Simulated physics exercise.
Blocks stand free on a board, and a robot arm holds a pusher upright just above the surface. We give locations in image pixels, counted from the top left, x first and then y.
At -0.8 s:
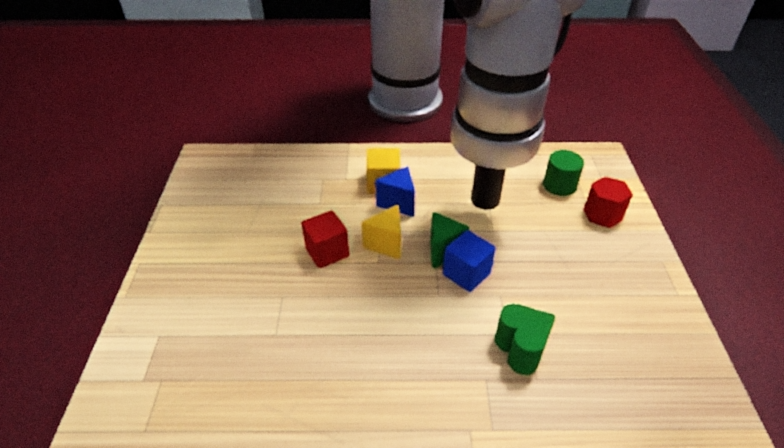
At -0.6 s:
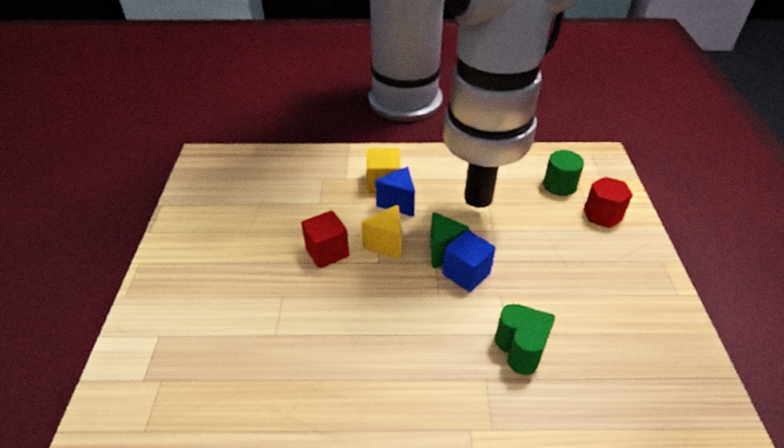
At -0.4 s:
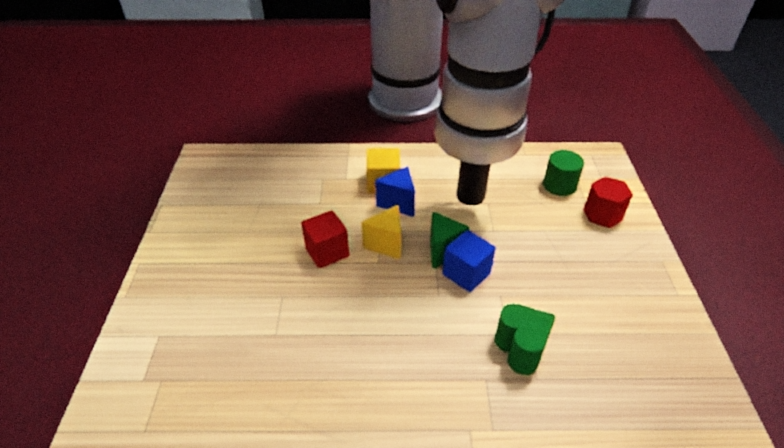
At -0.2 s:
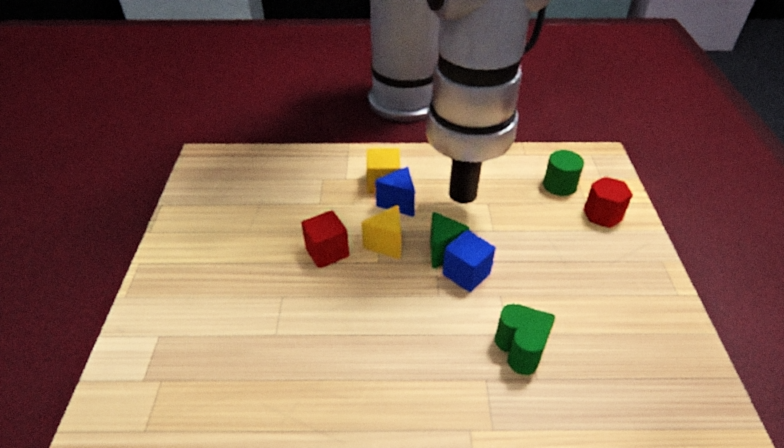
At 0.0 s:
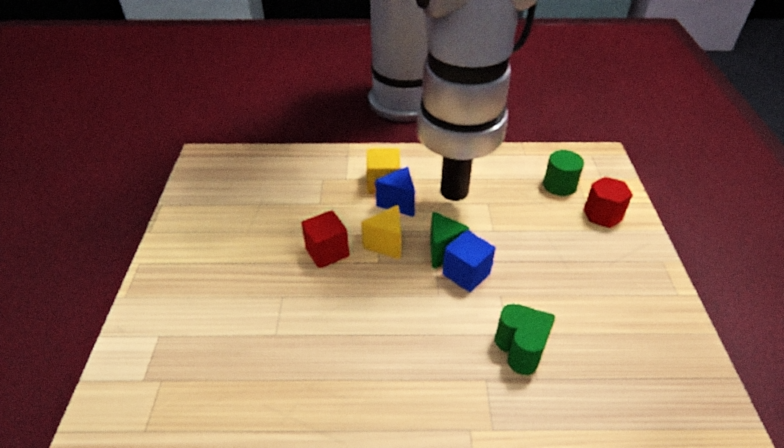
A robot arm moves its black pusher slightly left above a board of still, colored blocks.
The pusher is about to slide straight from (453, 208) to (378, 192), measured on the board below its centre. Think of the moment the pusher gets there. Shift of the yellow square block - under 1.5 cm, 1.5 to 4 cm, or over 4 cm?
Offset: 1.5 to 4 cm.
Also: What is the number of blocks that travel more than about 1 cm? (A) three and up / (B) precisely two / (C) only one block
Choice B: Precisely two.
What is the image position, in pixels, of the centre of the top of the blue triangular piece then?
It should be at about (353, 176).
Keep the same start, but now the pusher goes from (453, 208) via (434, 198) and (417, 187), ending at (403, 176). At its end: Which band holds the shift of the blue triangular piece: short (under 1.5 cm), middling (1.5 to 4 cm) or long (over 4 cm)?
It's set to move under 1.5 cm.
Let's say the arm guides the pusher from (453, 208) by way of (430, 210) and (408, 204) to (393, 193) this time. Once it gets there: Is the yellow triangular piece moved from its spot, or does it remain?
Same place.
What follows on the original path. Halfway along, pusher (414, 184); blue triangular piece (387, 178), turned 15° clockwise.
At the end, pusher (378, 176); yellow square block (360, 149), turned 55° clockwise; blue triangular piece (353, 176); green triangular piece in place.
